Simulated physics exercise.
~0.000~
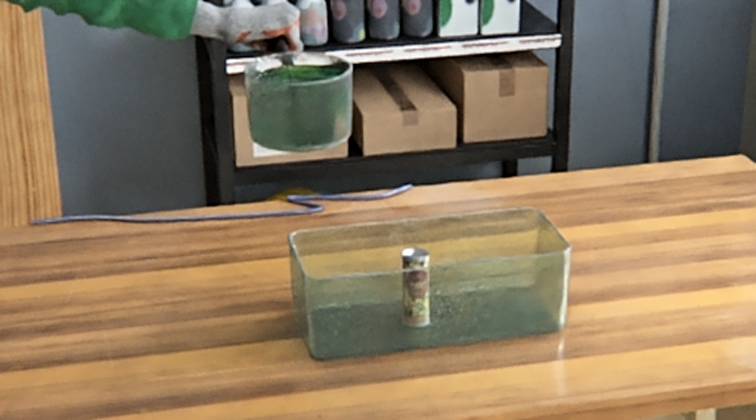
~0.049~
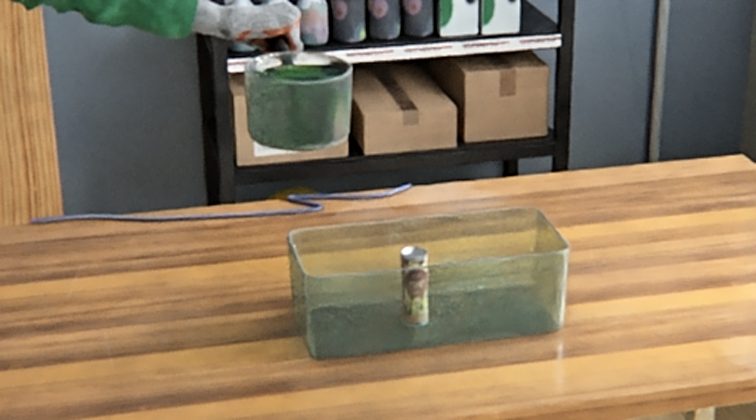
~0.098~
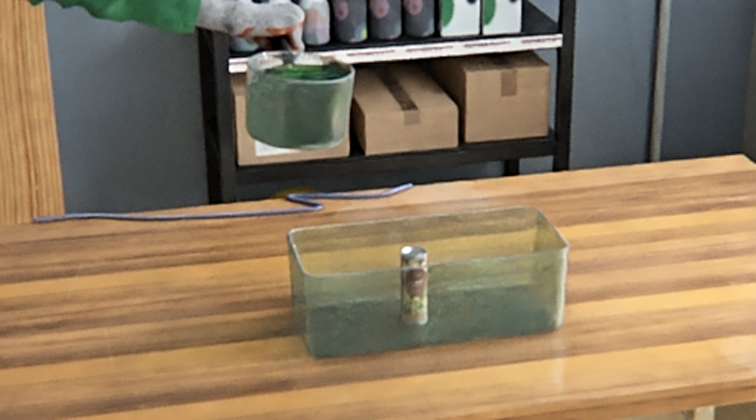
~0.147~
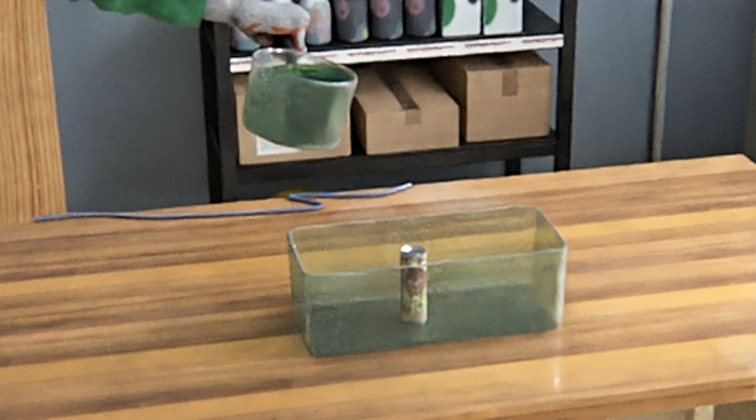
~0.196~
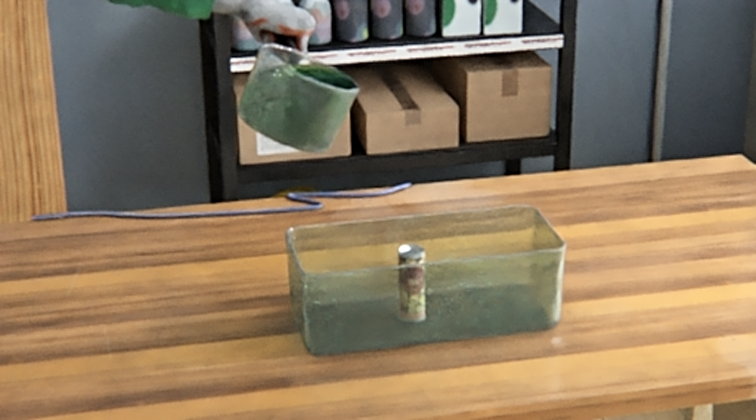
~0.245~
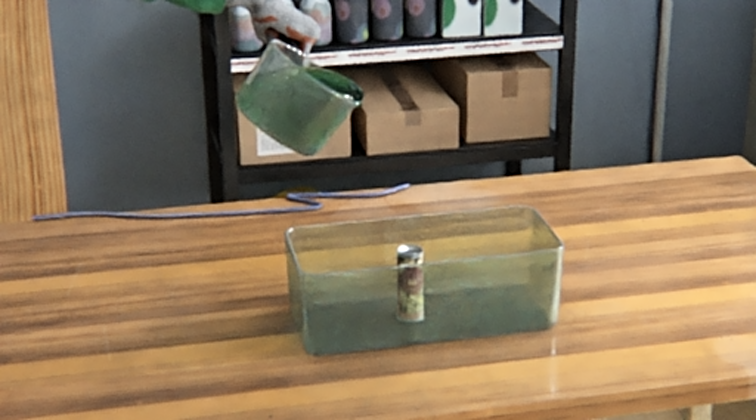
Above a wooden table, a gloved hand steadily tilts a container rightward near an oblong basin.
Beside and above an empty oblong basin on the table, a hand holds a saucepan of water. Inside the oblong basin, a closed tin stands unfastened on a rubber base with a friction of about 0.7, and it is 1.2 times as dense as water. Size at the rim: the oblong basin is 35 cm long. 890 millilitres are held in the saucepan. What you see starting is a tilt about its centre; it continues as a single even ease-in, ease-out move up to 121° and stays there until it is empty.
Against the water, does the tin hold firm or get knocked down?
Looks like it will overturn.
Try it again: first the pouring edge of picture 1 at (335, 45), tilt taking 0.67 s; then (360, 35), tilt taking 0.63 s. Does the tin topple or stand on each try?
Run one: It tumbles. Run two: It tumbles.
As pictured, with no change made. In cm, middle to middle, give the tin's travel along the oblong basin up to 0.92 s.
It has moved some 7 cm.
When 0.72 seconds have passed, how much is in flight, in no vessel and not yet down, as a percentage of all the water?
Close to 10 in every hundred parts.
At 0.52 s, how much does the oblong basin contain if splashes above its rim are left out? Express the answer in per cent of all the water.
Estimate - around 20 in a hundred parts.
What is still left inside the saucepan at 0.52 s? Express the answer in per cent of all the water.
Portion remaining: Approx. 28 per cent.
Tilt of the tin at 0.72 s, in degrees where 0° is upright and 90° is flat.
It sits at roughly 0°.
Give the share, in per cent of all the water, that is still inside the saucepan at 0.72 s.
Roughly 2 per cent.
After 0.52 s the tilt is 109° and 27 per cent is still to pour; the tin stands where it began.
After 0.72 s the tilt is 121° and 2 per cent is still to pour; the tin stands 2 cm from where it began.
After 0.92 s the tilt is 121° and 0 per cent is still to pour; the tin leans 59°.
After 1.15 s the tilt is 121° and 0 per cent is still to pour; the tin lies on its side.
In the end the tin lies on its side.
